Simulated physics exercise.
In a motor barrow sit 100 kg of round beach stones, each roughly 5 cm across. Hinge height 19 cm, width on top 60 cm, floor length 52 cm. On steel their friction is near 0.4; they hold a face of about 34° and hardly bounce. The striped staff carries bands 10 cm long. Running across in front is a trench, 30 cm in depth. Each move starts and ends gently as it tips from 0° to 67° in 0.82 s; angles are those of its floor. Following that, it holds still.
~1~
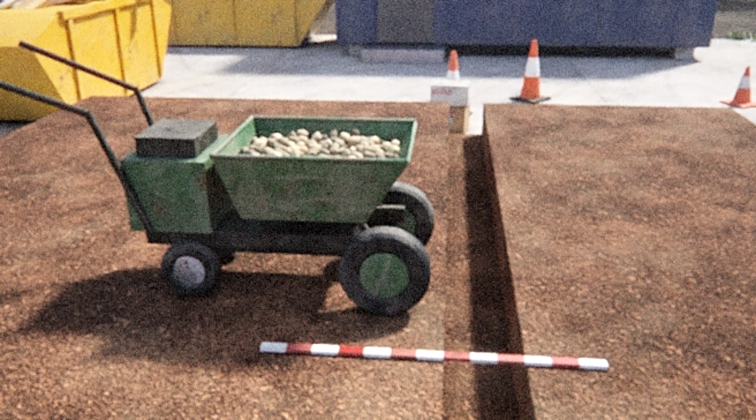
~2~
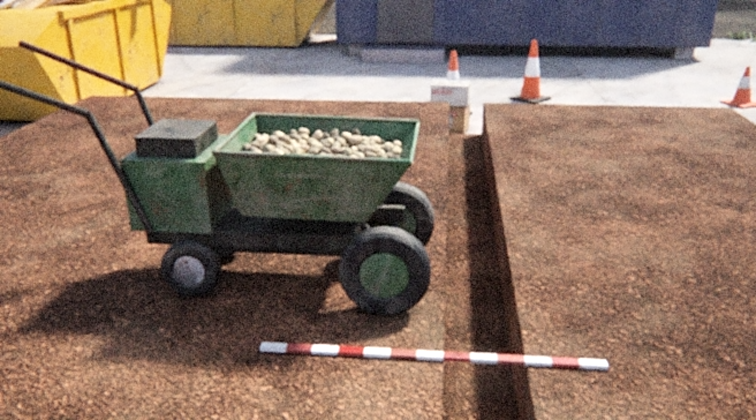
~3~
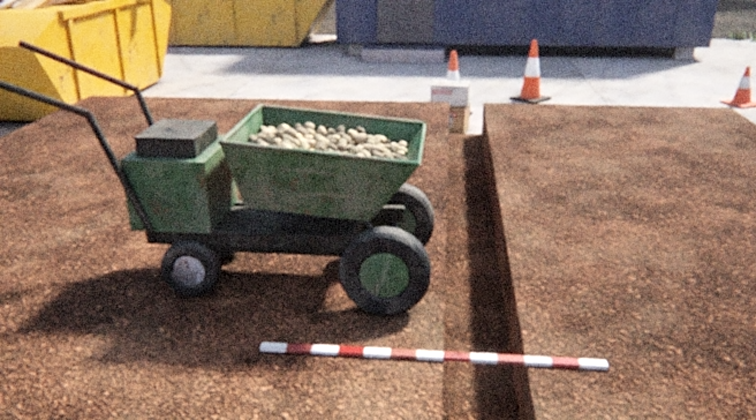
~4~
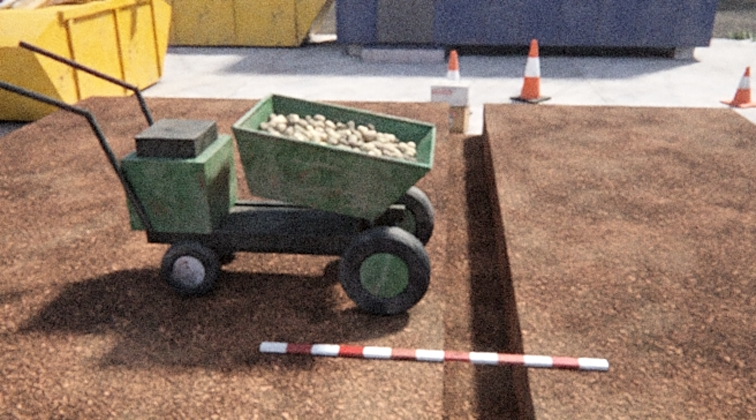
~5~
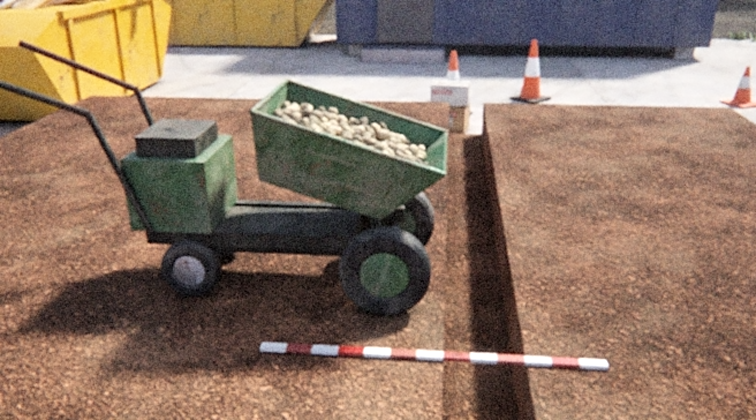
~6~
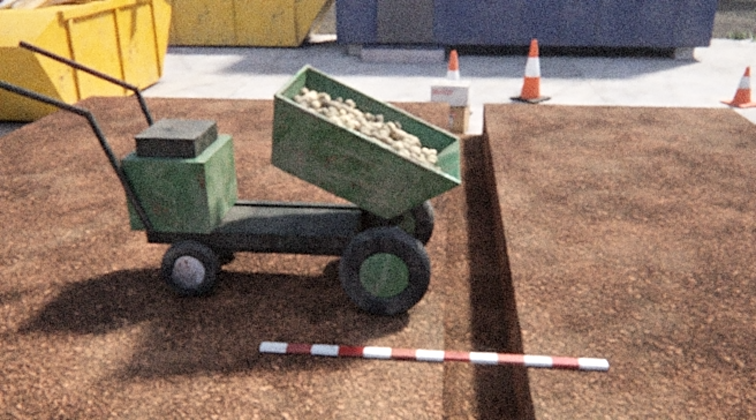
On a brown gravelly yard, a green motor barrow's skip of pale round stones tilting steadily rightward beside a narrow trench.
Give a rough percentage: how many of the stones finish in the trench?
27 %.
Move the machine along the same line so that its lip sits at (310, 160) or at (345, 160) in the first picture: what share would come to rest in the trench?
It'd be around 85 per cent and after that around 75 per cent.
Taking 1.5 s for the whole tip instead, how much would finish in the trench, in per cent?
Something close to 35 per cent.
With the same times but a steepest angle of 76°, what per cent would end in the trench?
About 15%.
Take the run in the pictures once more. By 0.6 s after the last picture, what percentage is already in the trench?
Some 0 per cent of the load by that point.
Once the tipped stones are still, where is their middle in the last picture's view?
The stones end up centred near (561, 284).
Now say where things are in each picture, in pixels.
In the first frame, the skip is at 0°, its lip at (408, 162); the top of the load is at (307, 142).
In the second frame, the skip is at 1°, its lip at (411, 162); the top of the load is at (302, 141).
In the third frame, lip at (419, 164), floor tilted 5°, highest stones at (286, 133).
In the fourth frame, the skip is at 10°, its lip at (431, 168); the top of the load is at (283, 124).
In the fifth frame, lip at (445, 175), floor tilted 17°, highest stones at (298, 112).
In the sixth frame, lip at (459, 184), floor tilted 25°, highest stones at (313, 102).
Then, 0.3 s after the last picture the floor is at 57°, 100 % in the skip; the foremost stones are at (487, 206).
Then, 0.6 s after the last picture the floor is at 67°, 72 % in the skip, 1 % in the trench, 27 % past the trench; the foremost stones are at (583, 263).
Then, 0.9 s after the last picture the floor is at 67°, 32 % in the skip, 1 % in the trench, 67 % past the trench; the foremost stones are at (714, 276).
Then, 2.9 s after the last picture the floor is at 67°, 0 % in the skip, 27 % in the trench, 73 % past the trench; the foremost stones are past the picture's edge.
